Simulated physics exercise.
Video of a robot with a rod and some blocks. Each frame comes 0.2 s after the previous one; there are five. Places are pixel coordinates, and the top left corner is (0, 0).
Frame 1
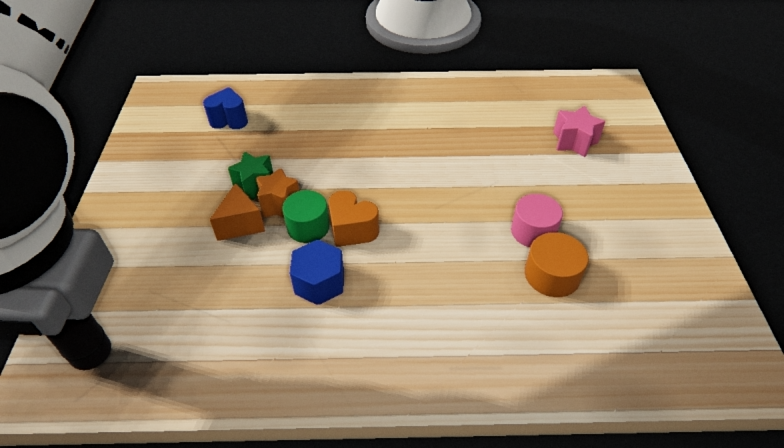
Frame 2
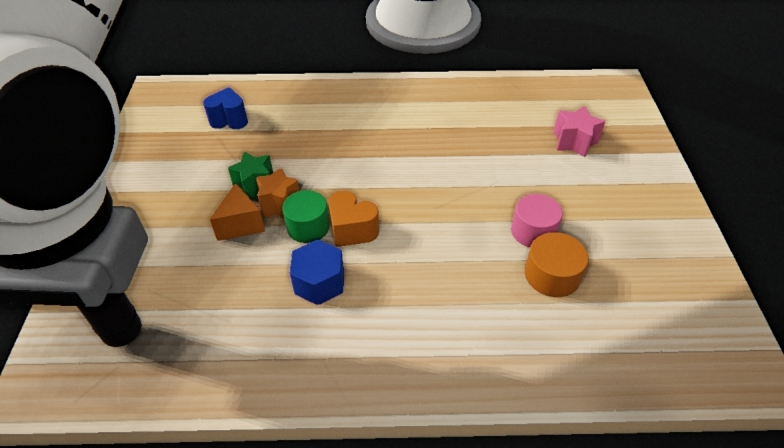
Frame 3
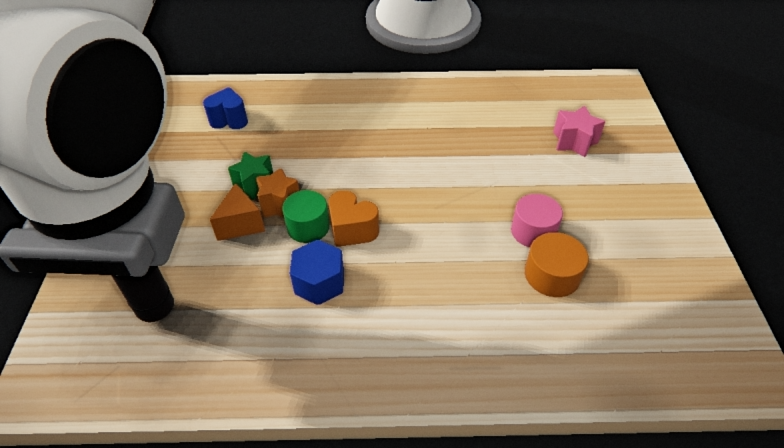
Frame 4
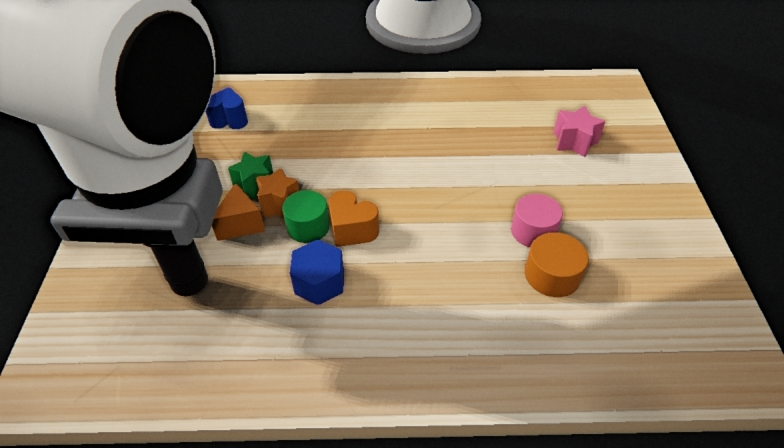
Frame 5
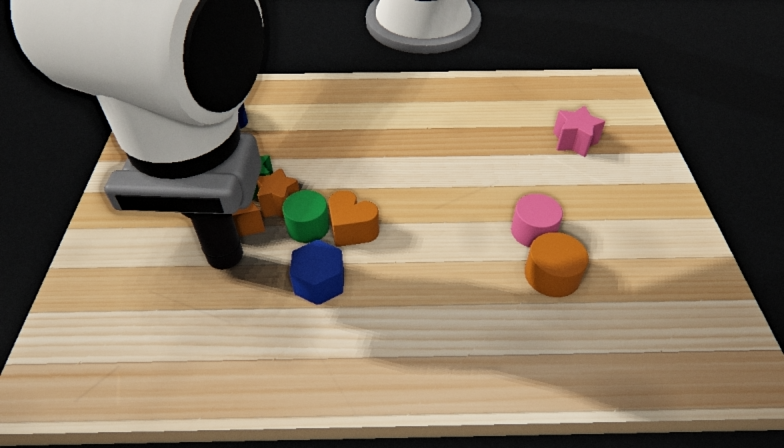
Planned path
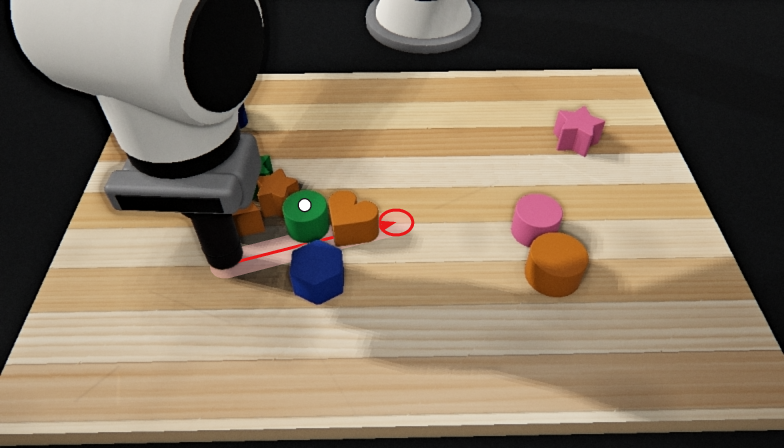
To begin with, a white robot arm with a black rod is at the left edge of a striped wooden board scattered with colourful blocks. The arm then moves steadily right and up across the board, gradually covering the orange triangular block and nearby pieces, while the blocks themselves stay still.
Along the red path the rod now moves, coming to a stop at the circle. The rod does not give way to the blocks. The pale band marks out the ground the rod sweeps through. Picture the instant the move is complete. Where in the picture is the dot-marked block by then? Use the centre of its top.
It will likely be found at (324, 188).
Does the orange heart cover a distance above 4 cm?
In short: Yes.
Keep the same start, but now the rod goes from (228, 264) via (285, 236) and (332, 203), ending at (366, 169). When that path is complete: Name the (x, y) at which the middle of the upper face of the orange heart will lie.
By then it is at (372, 204).
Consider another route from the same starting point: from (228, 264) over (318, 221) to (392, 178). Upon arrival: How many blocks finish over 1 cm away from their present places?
2 blocks.
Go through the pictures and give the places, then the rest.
In the first picture, lower end of the rod at (92, 353), tops of blocks, green round block at (305, 205), blue hexagon at (316, 261), orange heart at (350, 208).
In the second picture, rod at (122, 331), blocks as before.
In the third picture, rod at (155, 307), blocks as before.
In the fourth picture, rod at (190, 282), blocks as before.
In the fifth picture, rod at (226, 257), green round block at (305, 205), blue hexagon at (316, 261), orange heart at (350, 208).
The drawn path runs from (228, 264) to (396, 222); the dot is on the green round block.
On the path given first. One third of the way, rod at (285, 242); green round block at (308, 203).
Two thirds of the way, rod at (342, 228); green round block at (324, 188); orange heart at (380, 197), turned 25° clockwise.
At the end, rod at (396, 215); green round block at (324, 188); blue hexagon not moved; orange heart at (419, 177), turned 15° anticlockwise.
